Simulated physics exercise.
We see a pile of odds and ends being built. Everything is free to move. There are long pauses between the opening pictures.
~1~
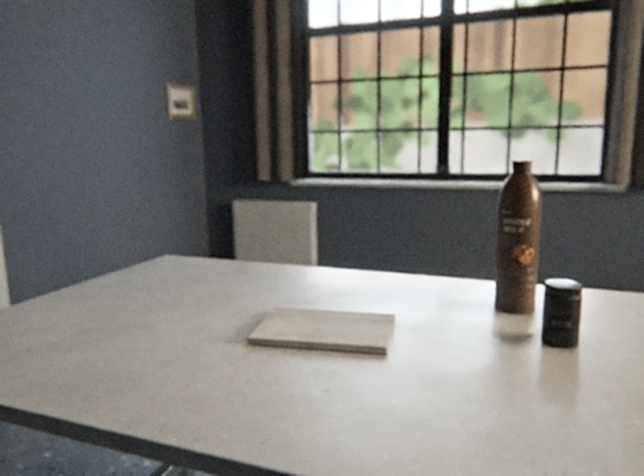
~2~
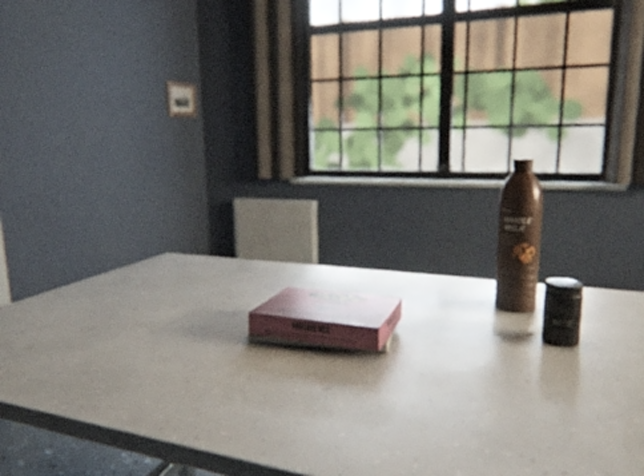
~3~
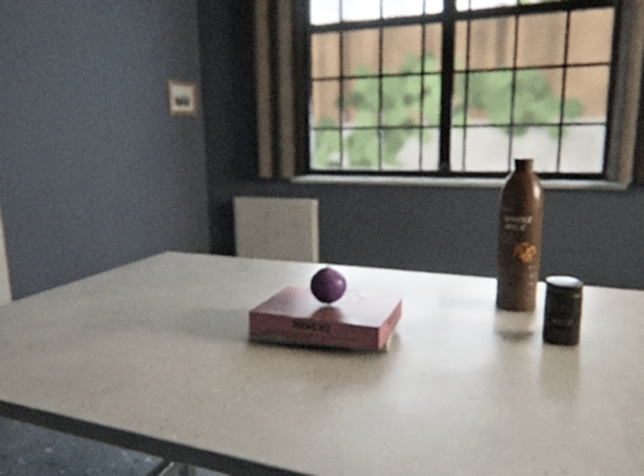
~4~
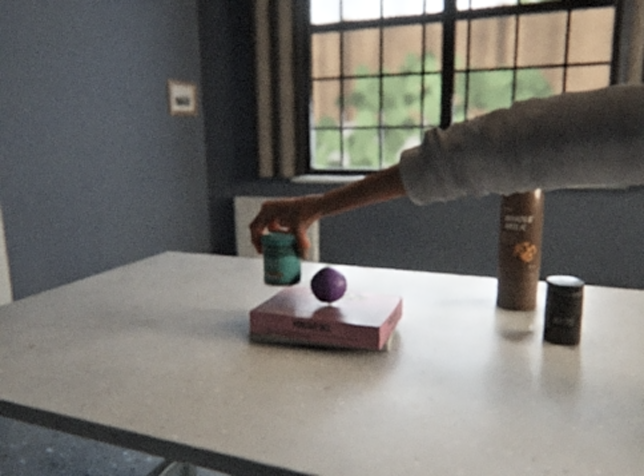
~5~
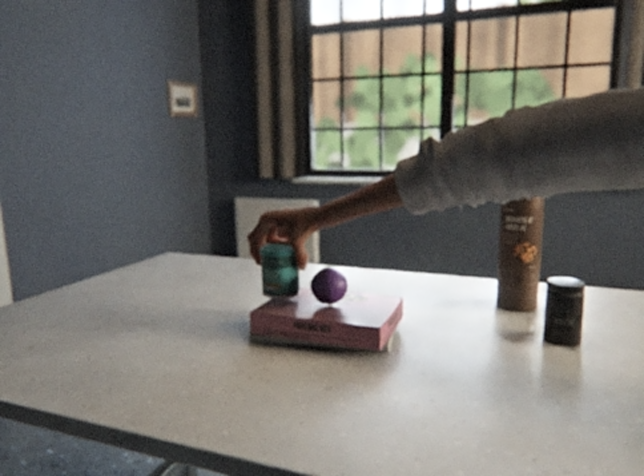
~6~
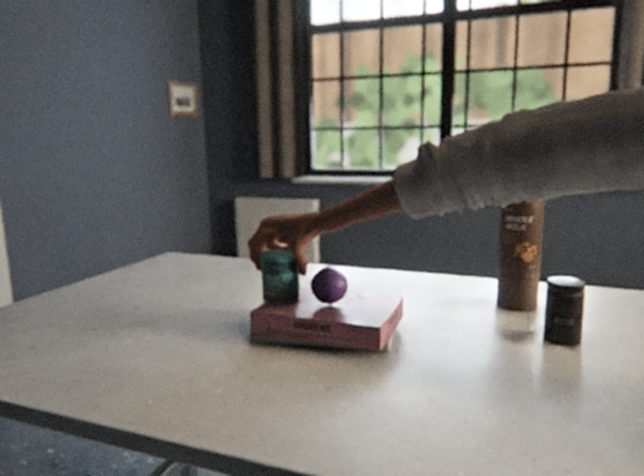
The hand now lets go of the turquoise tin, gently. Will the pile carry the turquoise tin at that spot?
As it turns out, it stays up.
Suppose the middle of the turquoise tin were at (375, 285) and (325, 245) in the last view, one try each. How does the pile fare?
First try: It stays up; second try: It loses its balance.
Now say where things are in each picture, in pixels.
In the first picture, the last thing is not in view yet.
In the second picture, the last thing is not in view yet.
In the third picture, the last thing is not in view yet; black jar (563, 311).
The fourth picture shows on its way; turquoise tin (282, 259); brown bottle (520, 233).
The fifth picture shows on its way; turquoise tin (280, 271); purple onion (329, 285).
The sixth picture shows in place under the hand; turquoise tin (281, 276); pink packet (330, 315).
Then, 0.50 s past the last view, nothing moves.
Then, 1.20 s past the last view, things are still on the move.
Then, 1.80 s past the last view, nothing moves.
Then, 2.50 s past the last view, turquoise tin resting near (280, 276).
Finally, all 6 still in place. Final places as the last picture's camera would see them, turquoise tin near (280, 277). The pile holds.
